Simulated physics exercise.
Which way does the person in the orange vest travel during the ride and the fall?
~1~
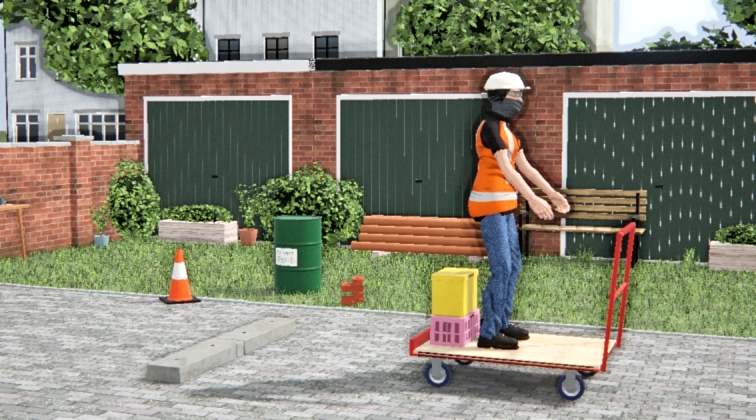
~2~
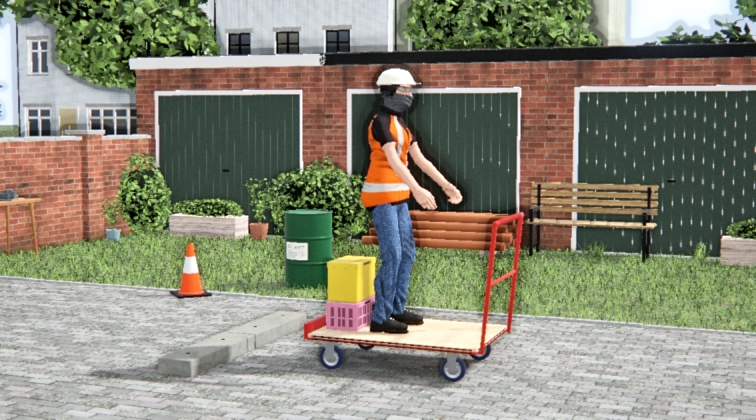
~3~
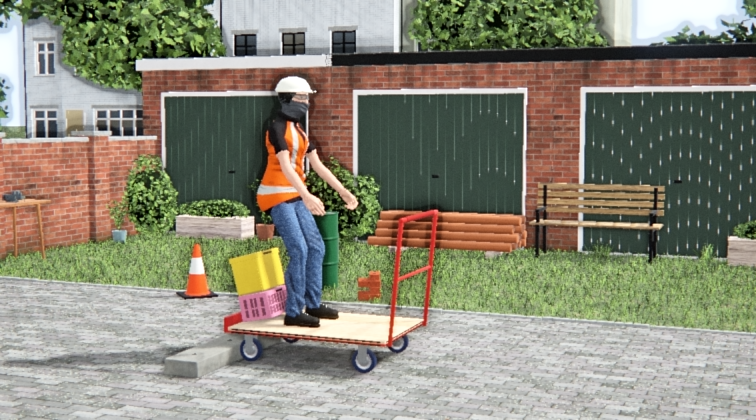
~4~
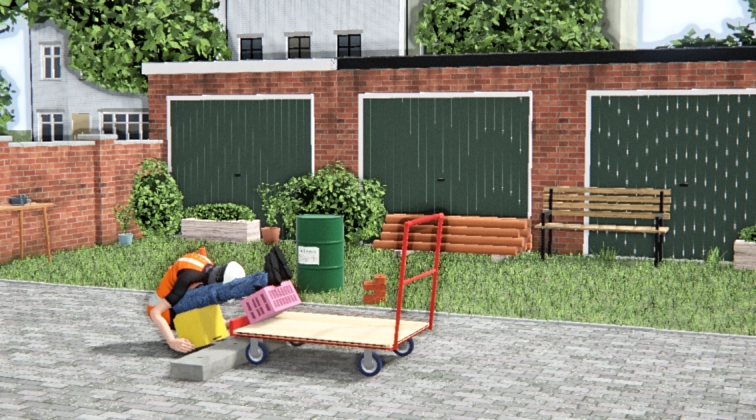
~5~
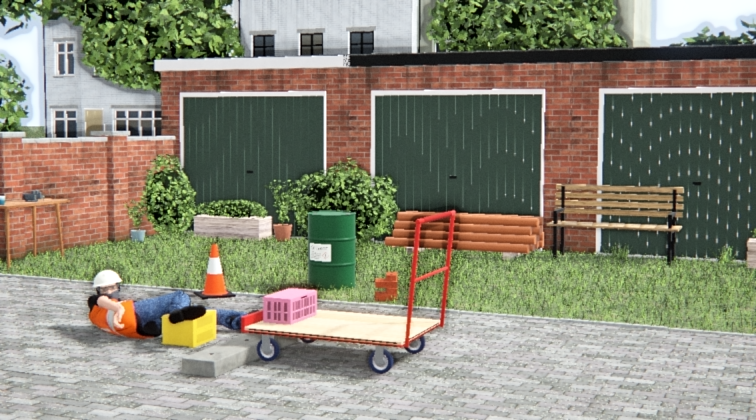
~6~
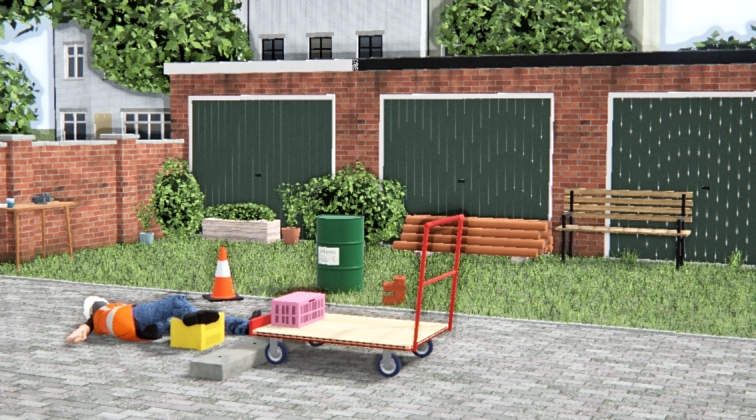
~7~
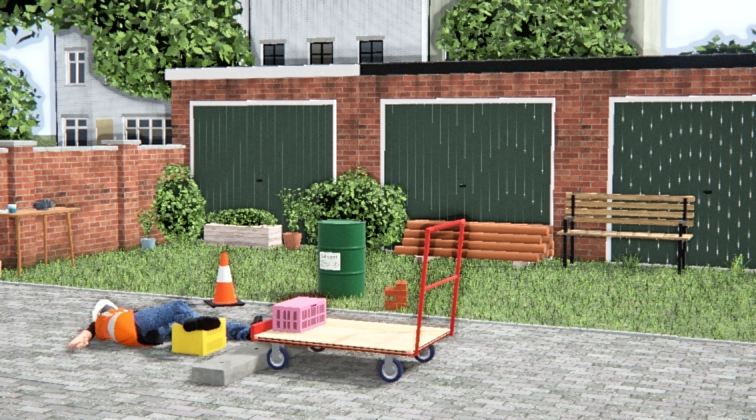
The person moves to the left, first riding the trolley and then falling off its left end onto the paving.
